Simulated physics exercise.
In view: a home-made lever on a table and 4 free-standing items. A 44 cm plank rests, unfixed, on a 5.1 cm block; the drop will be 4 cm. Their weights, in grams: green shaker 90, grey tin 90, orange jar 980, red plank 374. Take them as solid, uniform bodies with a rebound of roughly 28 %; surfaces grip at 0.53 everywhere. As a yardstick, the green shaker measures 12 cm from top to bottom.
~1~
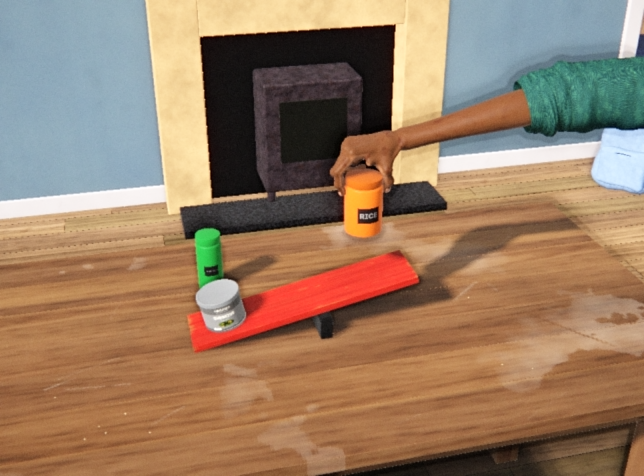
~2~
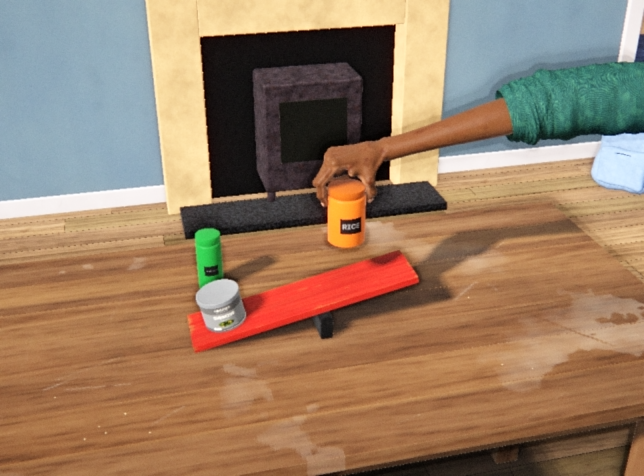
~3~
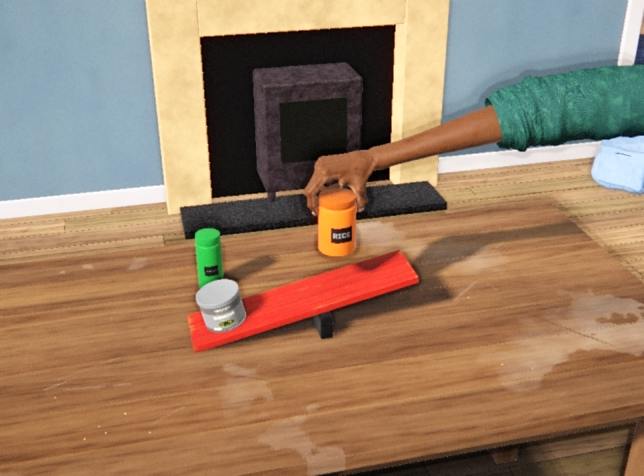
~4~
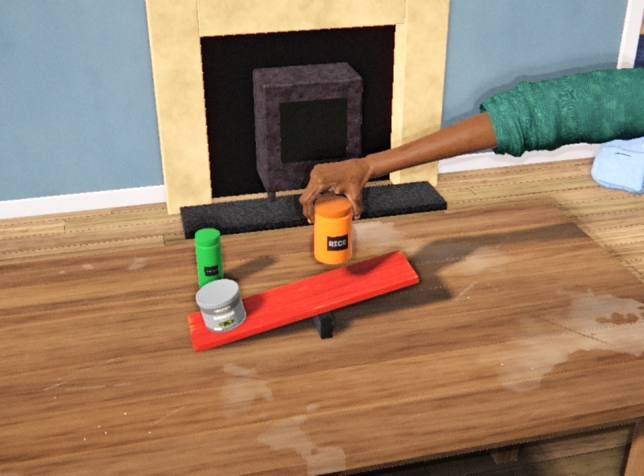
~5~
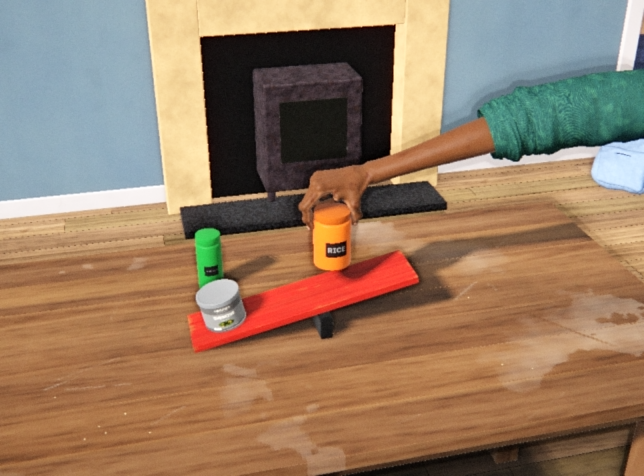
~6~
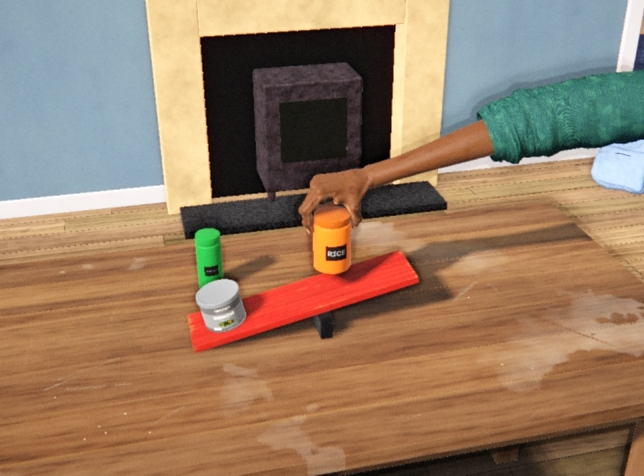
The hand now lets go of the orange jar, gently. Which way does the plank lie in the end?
The plank comes down at its raised end.
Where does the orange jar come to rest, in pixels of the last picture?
Around (343, 269).
Then, 0.20 s after the last picture, plank at 10°, leaning as at the start; orange jar slid 5 cm near (331, 261).
Then, 0.30 s after the last picture, plank at 7°, tipped the other way; orange jar leaning 12° near (328, 263); grey tin leaning 19°.
Then, 0.50 s after the last picture, plank at 12°, tipped the other way; orange jar leaning 11° near (340, 267); grey tin leaning 24°.
Then, 0.60 s after the last picture, plank at 16°, tipped the other way; orange jar leaning 20° near (345, 268); grey tin leaning 33°.
At rest, plank at 16°, tipped the other way; not toppled but over 4 cm from the start, grey tin and orange jar; the other 2 in place, give or take 4 cm. Seen from the same camera at the end, orange jar near (343, 268). The plank tips across.
